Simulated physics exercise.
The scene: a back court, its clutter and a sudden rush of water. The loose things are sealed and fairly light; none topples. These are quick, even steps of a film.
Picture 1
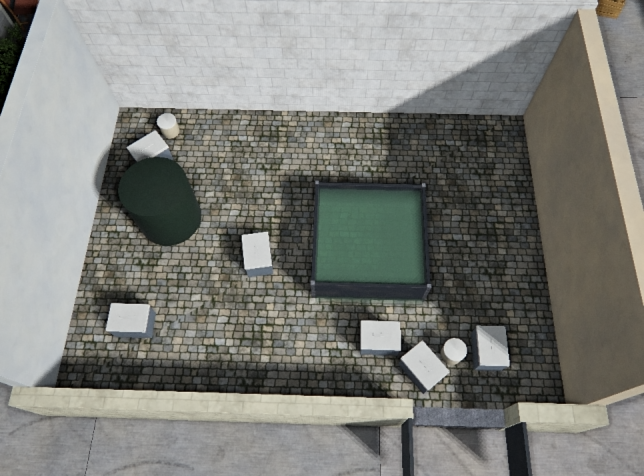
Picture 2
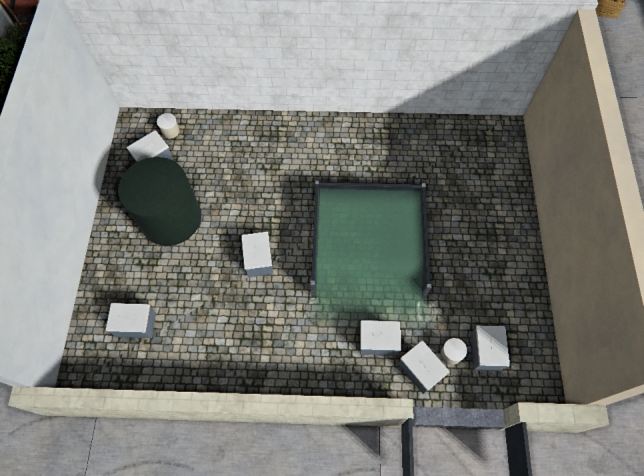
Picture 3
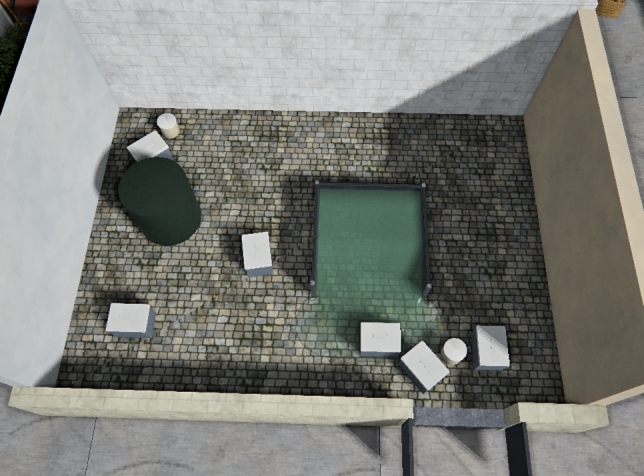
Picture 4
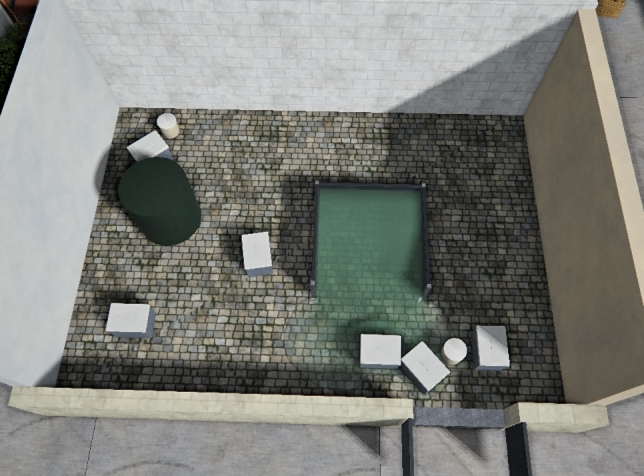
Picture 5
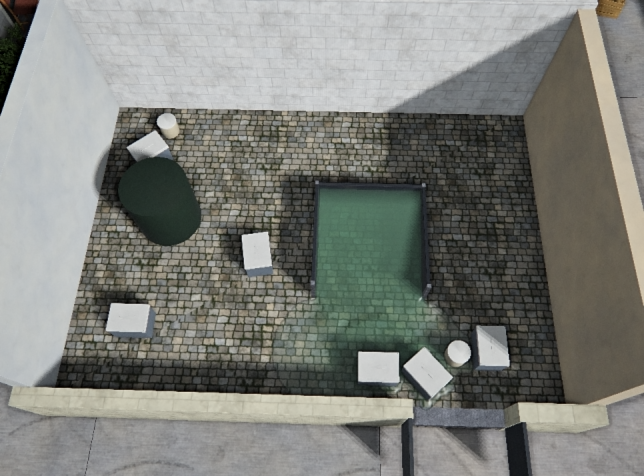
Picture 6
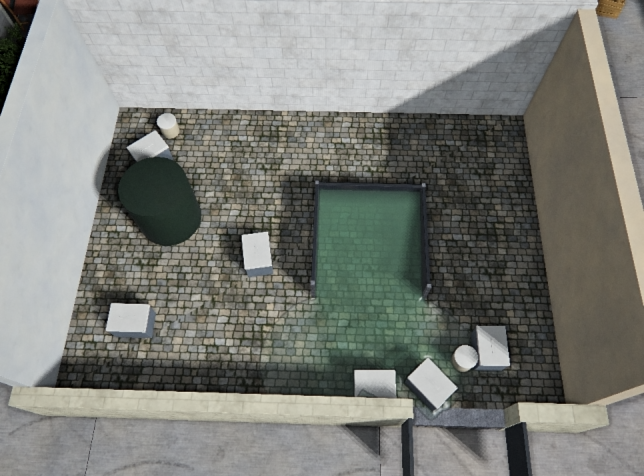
In a walled, cobbled back court scattered with pale chests, a square pool of green water loses its near side, and the water spills out across the stones. It spreads toward the front wall, pushing one chest up to it, then nudging a neighbouring chest and a small round object slightly.
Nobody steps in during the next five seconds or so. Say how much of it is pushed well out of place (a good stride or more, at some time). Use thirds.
Share: One to two thirds.
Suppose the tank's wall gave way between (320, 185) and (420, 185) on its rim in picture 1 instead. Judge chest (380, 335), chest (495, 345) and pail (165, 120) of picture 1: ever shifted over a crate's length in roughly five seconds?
In that order: Less than that, no, moved that far.
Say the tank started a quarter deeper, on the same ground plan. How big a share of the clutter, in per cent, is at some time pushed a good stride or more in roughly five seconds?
About 50 per cent.
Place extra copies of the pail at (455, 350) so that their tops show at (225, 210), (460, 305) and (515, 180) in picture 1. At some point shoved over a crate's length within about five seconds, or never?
As listed: Less than that, that far or more, less than that.
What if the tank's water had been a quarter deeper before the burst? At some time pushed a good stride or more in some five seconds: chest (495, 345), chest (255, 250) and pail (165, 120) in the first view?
As listed: Under that, no, short of that.
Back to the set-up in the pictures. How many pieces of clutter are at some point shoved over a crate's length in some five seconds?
The number is 3.
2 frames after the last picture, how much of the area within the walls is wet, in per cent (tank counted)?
Roughly 20 per cent.
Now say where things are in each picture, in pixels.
The first frame shows a chest at (381, 335) rests on the ground; a chest at (425, 365) rests on the ground; 0 of 8 have shifted.
The second frame shows a chest at (381, 335), on the bottom; a chest at (425, 365) rests on the ground; 0 of 8 have shifted.
The third frame shows a chest at (381, 337) rests on the ground; a chest at (425, 365) rests on the ground; 0 of 8 have shifted.
The fourth frame shows a chest at (381, 349), on the bottom, close to its start; a chest at (425, 365), on the bottom; 1 of 8 have shifted.
The fifth frame shows a chest at (379, 367), on the bottom, a stride from its start; a chest at (428, 372), on the bottom, close to its start; 3 of 8 have shifted.
The sixth frame shows a chest at (375, 385) rests on the ground, a stride from its start; a chest at (433, 383), on the bottom, close to its start; 3 of 8 have shifted.
A moment on, 2 of 8 are well off their spots; 2 afloat.
Next, 3 of 8 are well off their spots; 0 afloat.
Later, 3 of 8 are well off their spots; 0 afloat.
In the end, 3 of 8 are well off their spots, and 3 have been at some point; 0 afloat.
